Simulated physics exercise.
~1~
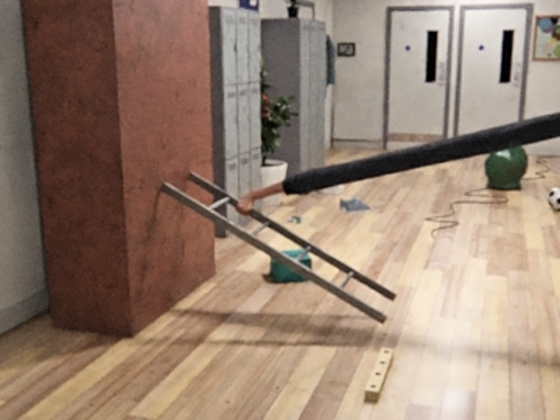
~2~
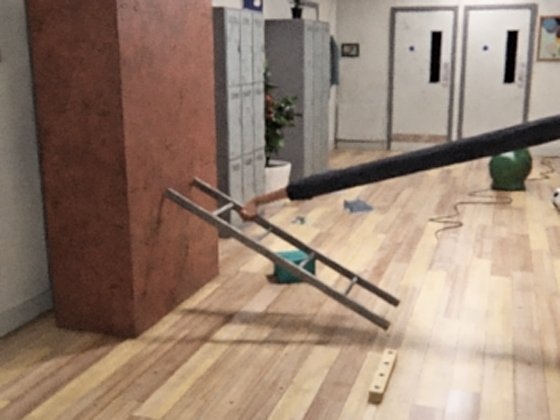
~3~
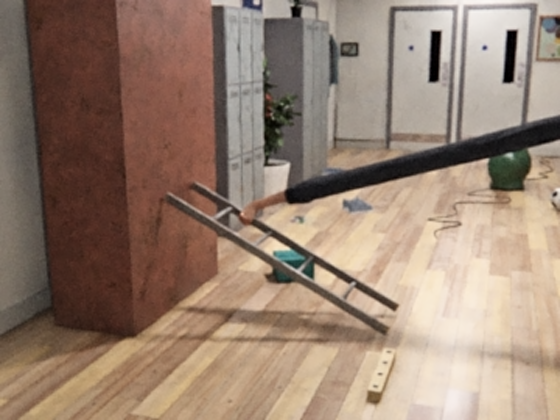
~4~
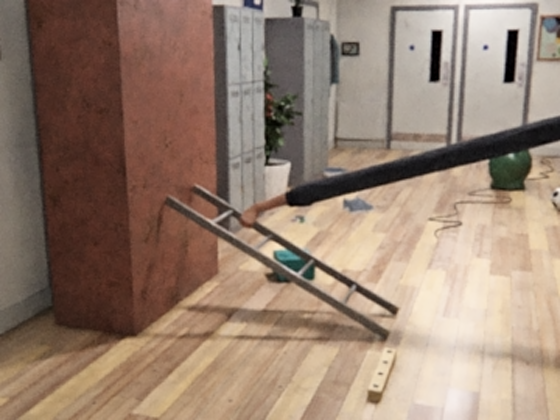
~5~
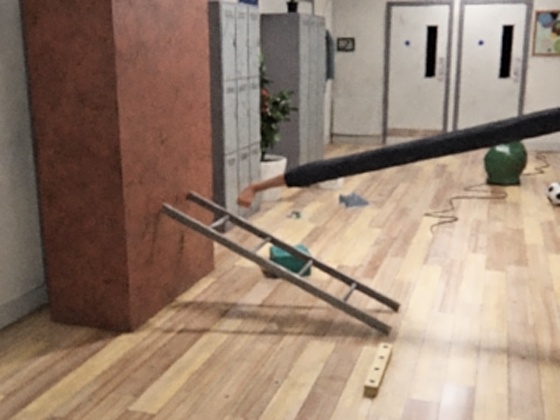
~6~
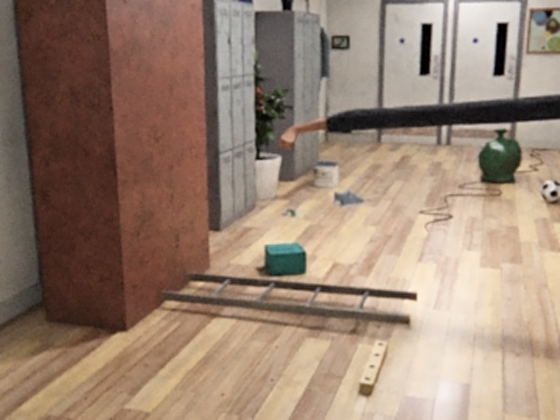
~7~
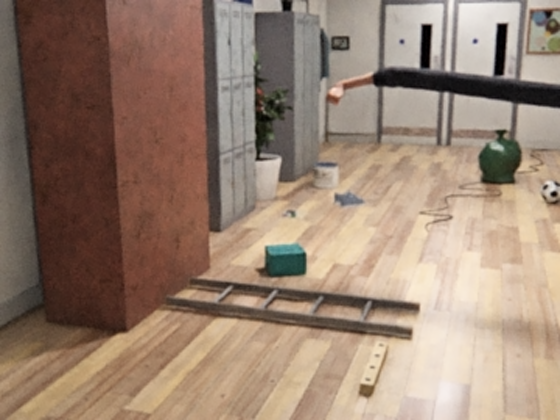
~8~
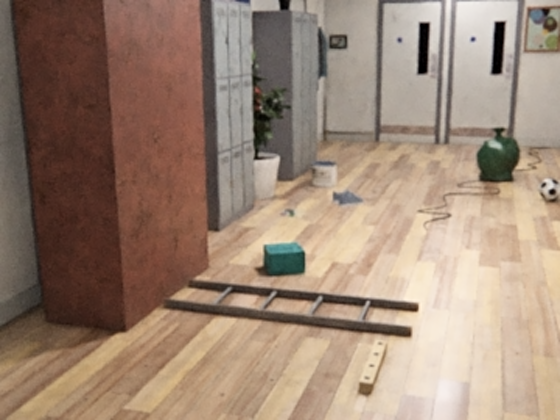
A grey ladder-like gate slid down and dropped flat onto the wooden floor beside a reddish-brown pillar after a hand that had been holding it against the pillar let go and drew away, leaving it lying near a turquoise parcel and a batten.
